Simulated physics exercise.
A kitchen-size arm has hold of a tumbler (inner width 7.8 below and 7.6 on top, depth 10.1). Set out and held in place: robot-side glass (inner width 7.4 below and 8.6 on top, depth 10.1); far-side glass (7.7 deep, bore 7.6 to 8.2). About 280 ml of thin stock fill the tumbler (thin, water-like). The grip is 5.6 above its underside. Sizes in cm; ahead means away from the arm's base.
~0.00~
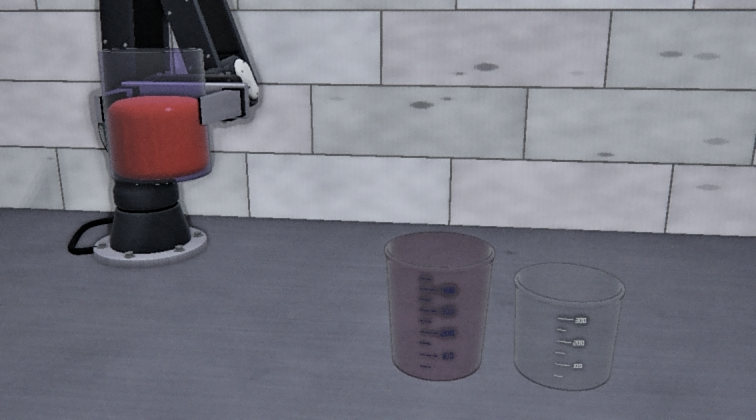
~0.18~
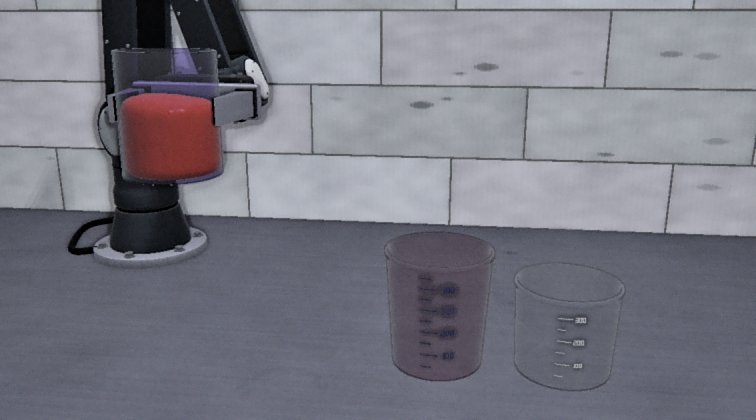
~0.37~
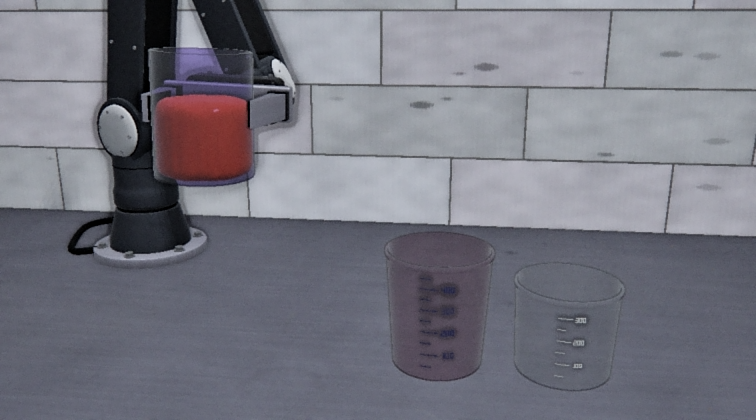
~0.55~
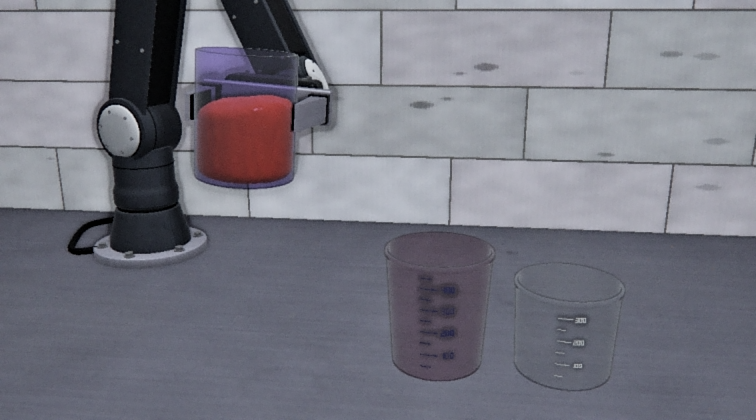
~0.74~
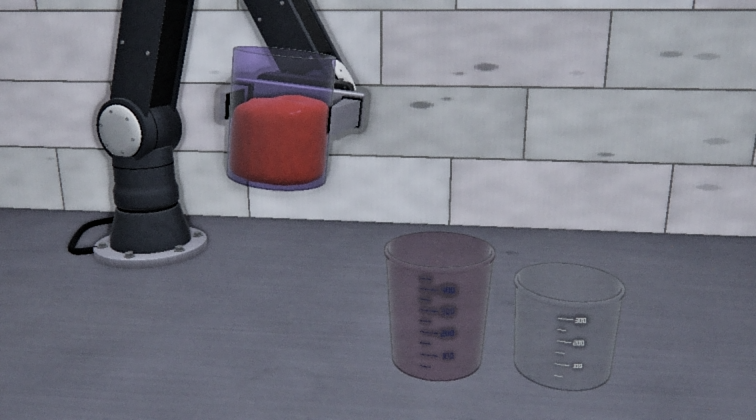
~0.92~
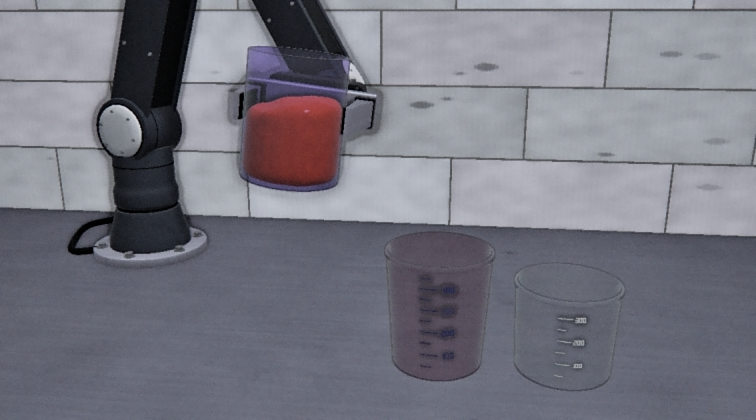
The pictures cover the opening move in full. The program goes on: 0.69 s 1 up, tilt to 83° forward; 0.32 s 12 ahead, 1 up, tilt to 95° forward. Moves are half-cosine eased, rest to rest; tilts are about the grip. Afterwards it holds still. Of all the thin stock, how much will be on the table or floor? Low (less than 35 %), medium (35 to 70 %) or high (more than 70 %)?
A medium share, 35 to 70 %, ends on the table or floor.
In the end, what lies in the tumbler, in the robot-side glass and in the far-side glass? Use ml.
About 0, 90, 40 ml.
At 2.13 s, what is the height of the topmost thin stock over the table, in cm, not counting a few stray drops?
About 20 cm.
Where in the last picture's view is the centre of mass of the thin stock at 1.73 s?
Around (363, 178).
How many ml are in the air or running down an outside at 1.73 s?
About 15 ml.
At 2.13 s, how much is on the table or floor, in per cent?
Near 35 %.
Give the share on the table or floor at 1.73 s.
Some 0 per cent.
By 1.32 s, tilted 55° forward, liquid up to 24 above the table; 280 ml in the tumbler.
By 1.73 s, tilted 87° forward, liquid up to 25 above the table; 185 ml in the tumbler, 80 ml in the robot-side glass, 15 ml in the air or running down outside.
By 2.13 s, tilted 95° forward, liquid up to 33 above the table; 100 ml on the table or floor, 90 ml in the robot-side glass, 20 ml in the far-side glass, 20 ml in the tumbler, 55 ml in the air or running down outside.
By 2.93 s, tilted 95° forward, liquid up to 23 above the table; 150 ml on the table or floor, 90 ml in the robot-side glass, 45 ml in the far-side glass.
Final state, 150 ml on the table or floor, 90 ml in the robot-side glass, 45 ml in the far-side glass. That is 53 % on the table or floor.
